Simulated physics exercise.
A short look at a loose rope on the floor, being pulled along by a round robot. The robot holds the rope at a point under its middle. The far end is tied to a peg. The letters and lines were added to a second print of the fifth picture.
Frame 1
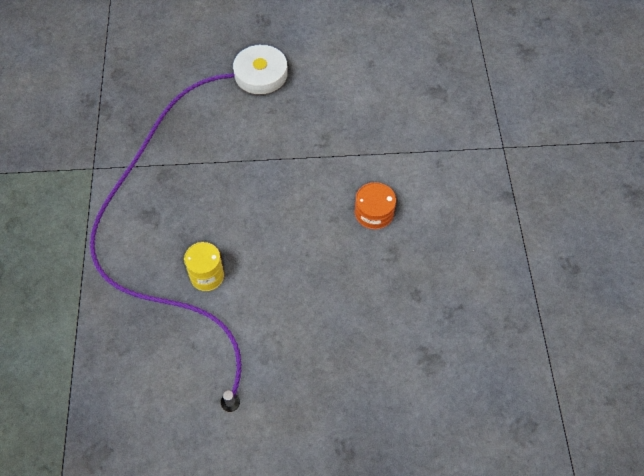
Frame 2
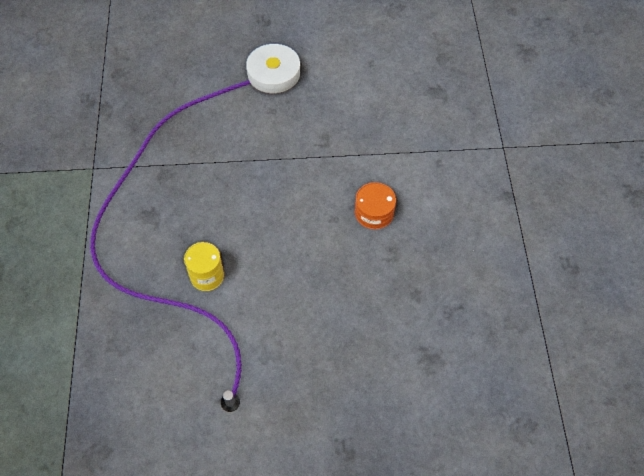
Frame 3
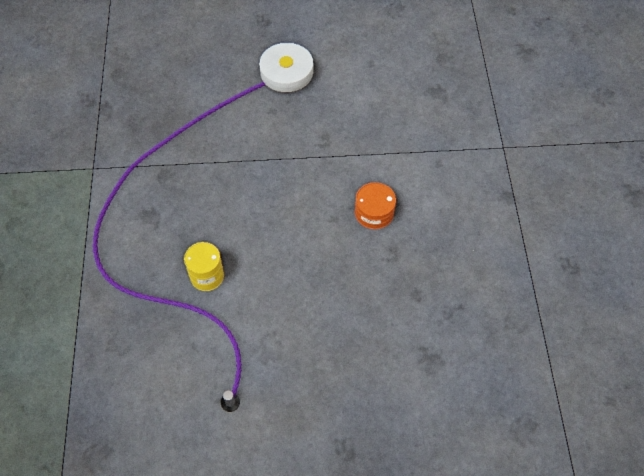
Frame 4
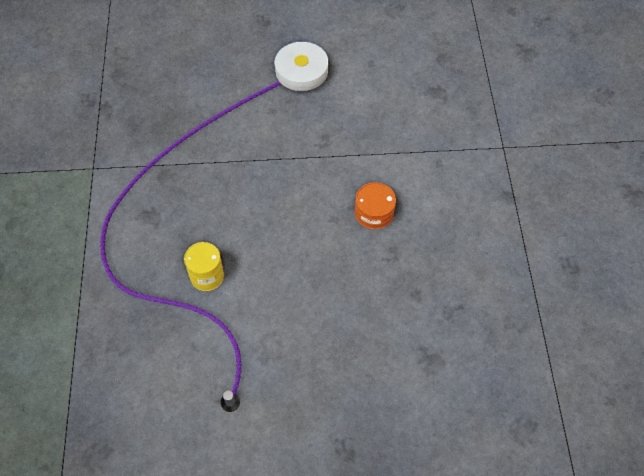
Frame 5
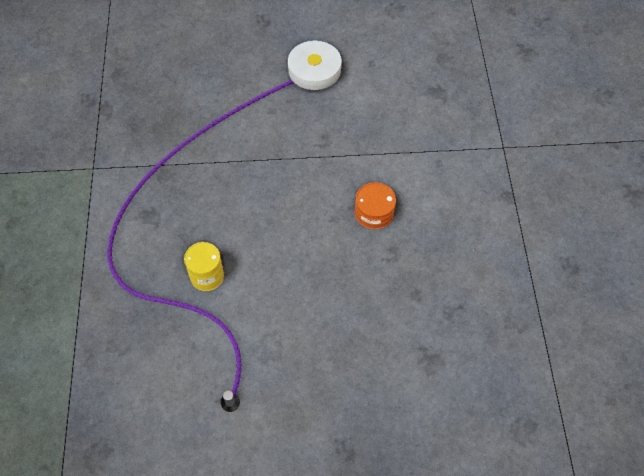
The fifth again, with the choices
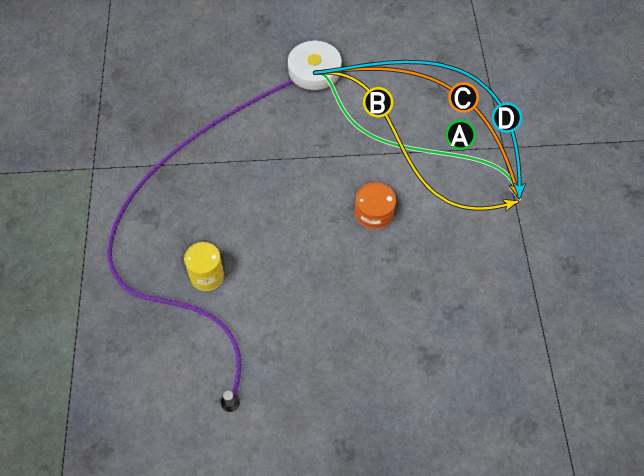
At the start, a round white robot sits at the top of a grey floor, a purple rope curving from it around the left of a yellow keg to a small peg below. The robot then slides a short way right, drawing the rope's upper bends into one smoother arc, while the keg and orange tub stay still.
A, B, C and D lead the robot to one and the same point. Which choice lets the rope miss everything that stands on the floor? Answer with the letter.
Route A.
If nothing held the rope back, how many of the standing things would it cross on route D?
One.
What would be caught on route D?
It meets the yellow keg.
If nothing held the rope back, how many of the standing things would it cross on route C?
One.
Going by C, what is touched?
It is the yellow keg.
On the marked copy, A from (315, 73) via (402, 146) to (519, 199); B from (315, 73) via (402, 148) to (517, 202); C from (315, 73) via (454, 90) to (518, 197); D from (315, 73) via (467, 74) to (520, 197).
Following A. Soon after the start, robot (370, 129), middle of the rope (133, 212).
Later, robot (473, 152), middle of the rope (212, 210).
In the end, robot (522, 195), middle of the rope (254, 210); nothing has been touched.
As for the rest, B meets the orange tub; C meets the yellow keg; D meets the yellow keg.
